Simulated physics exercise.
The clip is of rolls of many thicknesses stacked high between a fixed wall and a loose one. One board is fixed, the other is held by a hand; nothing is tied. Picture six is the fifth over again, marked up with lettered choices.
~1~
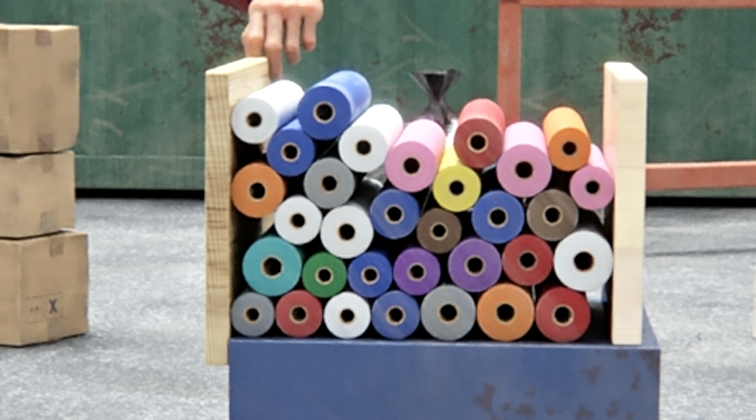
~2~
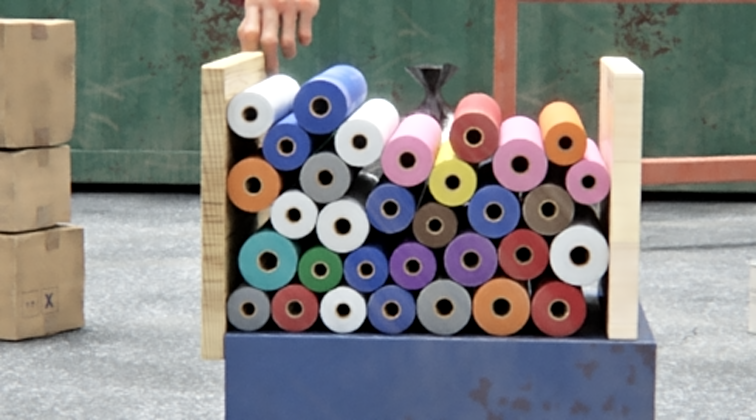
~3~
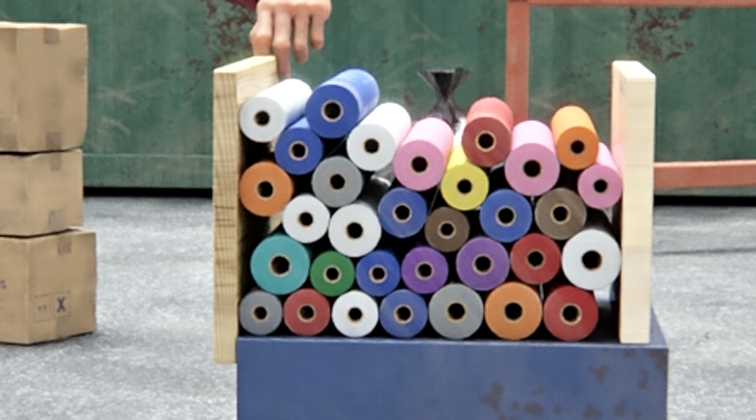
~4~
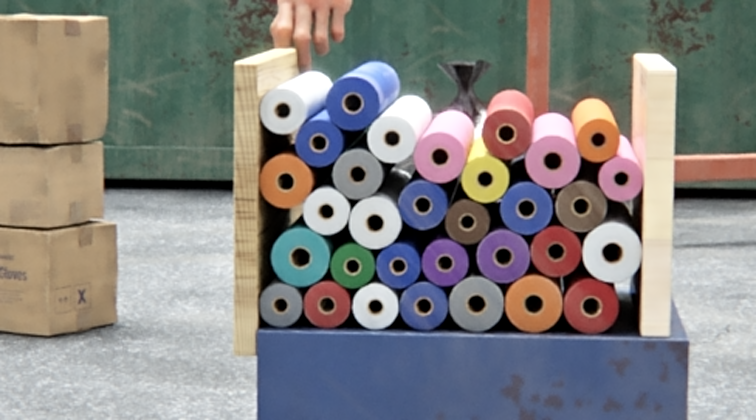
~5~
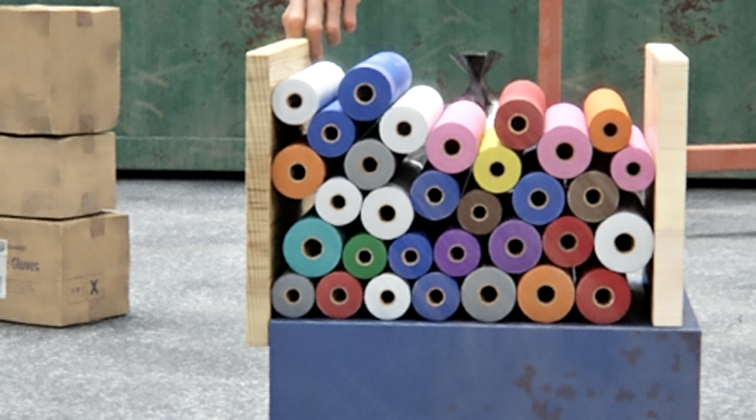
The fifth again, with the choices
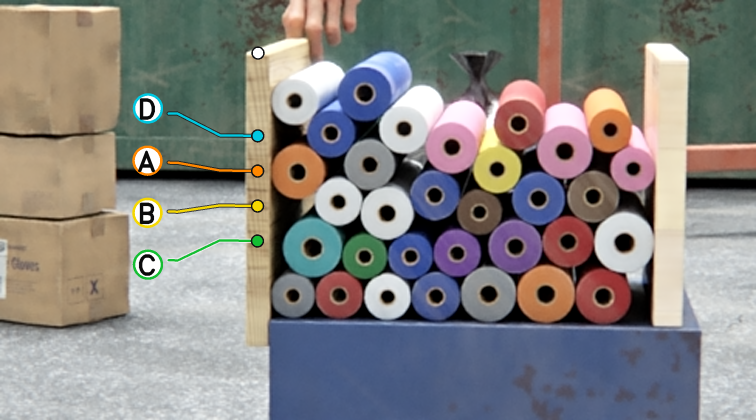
A hand grips the left wooden board beside stacked colourful rolls, which barely move.
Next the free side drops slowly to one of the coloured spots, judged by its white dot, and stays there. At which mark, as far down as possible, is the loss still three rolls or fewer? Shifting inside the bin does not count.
B is the limit.
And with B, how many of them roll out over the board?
At B the number is one.
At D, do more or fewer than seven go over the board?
It loses fewer than seven.
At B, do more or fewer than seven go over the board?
It loses fewer than seven.
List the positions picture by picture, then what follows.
A grey roll (252, 314); an orange roll (506, 312); a white roll (583, 261), in the first picture.
A white roll (579, 256); a white roll (343, 226), in the second picture.
A yellow roll (465, 186); a pink roll (600, 186), in the third picture.
A blue roll (353, 103); side board (272, 189), in the fourth picture.
A grey roll (293, 296); an orange roll (546, 294); a white roll (624, 243), in the fifth picture.
On the marked copy, A at (258, 171); B at (258, 206); C at (258, 241); D at (258, 136); the white dot at (258, 53).
Following B. Soon after the start, top of the board (271, 127).
Later, top of the board (270, 205).
In the end, top of the board (270, 205), one out over the board.
As for the rest, A none out over the board; C four out over the board; D none out over the board.
